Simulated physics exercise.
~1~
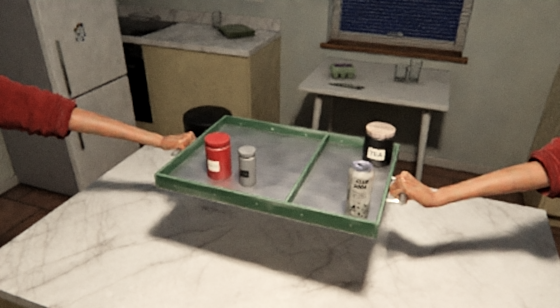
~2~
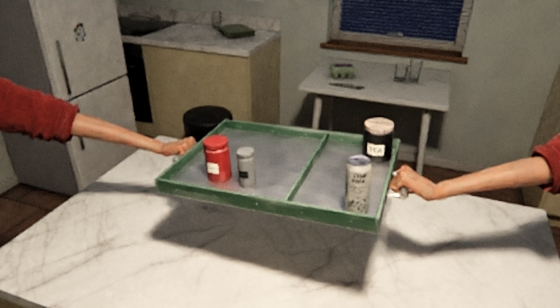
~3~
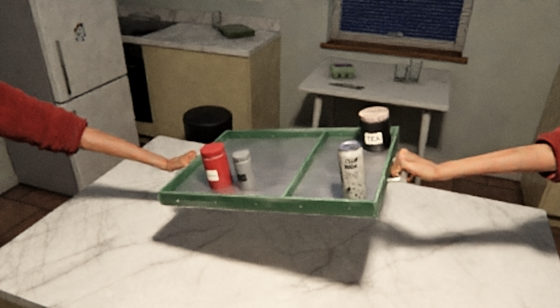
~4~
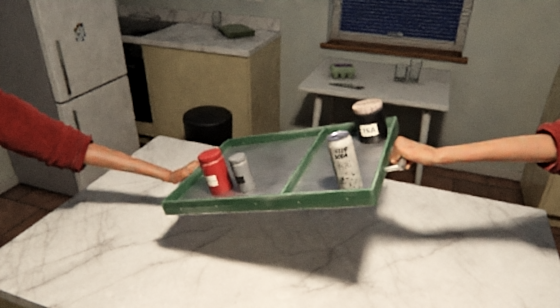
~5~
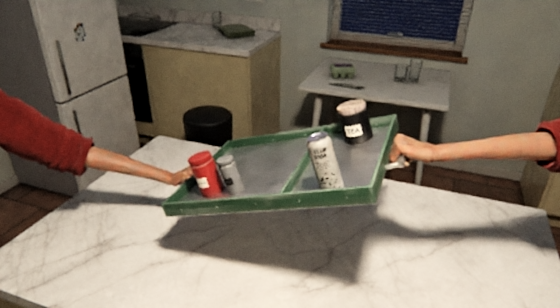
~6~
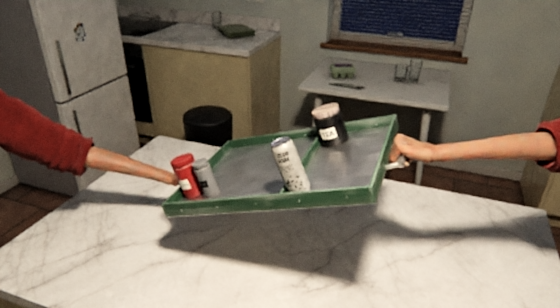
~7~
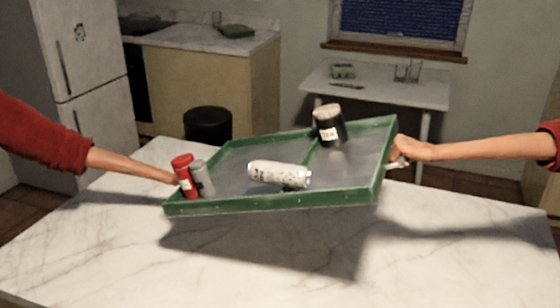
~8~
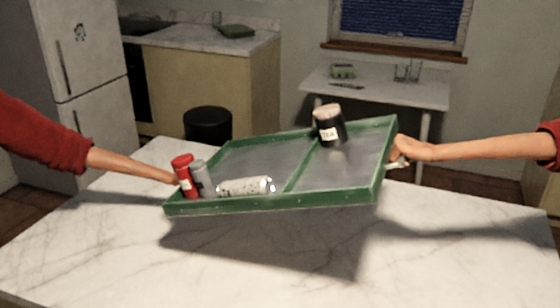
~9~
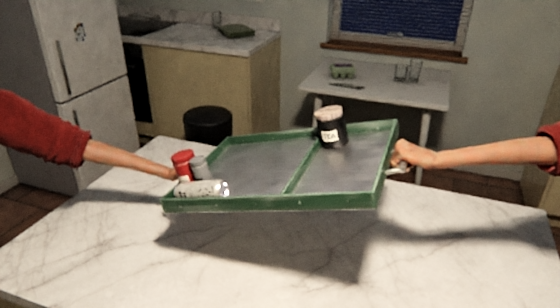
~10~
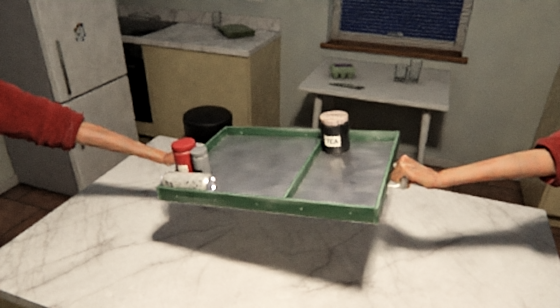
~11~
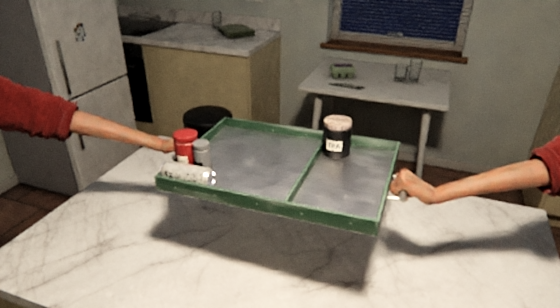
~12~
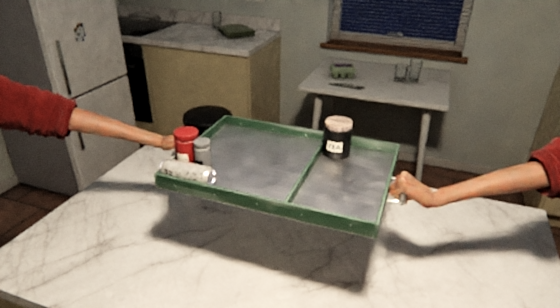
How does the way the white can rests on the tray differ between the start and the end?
At the start the white can stands upright, but at the end it is lying on its side.
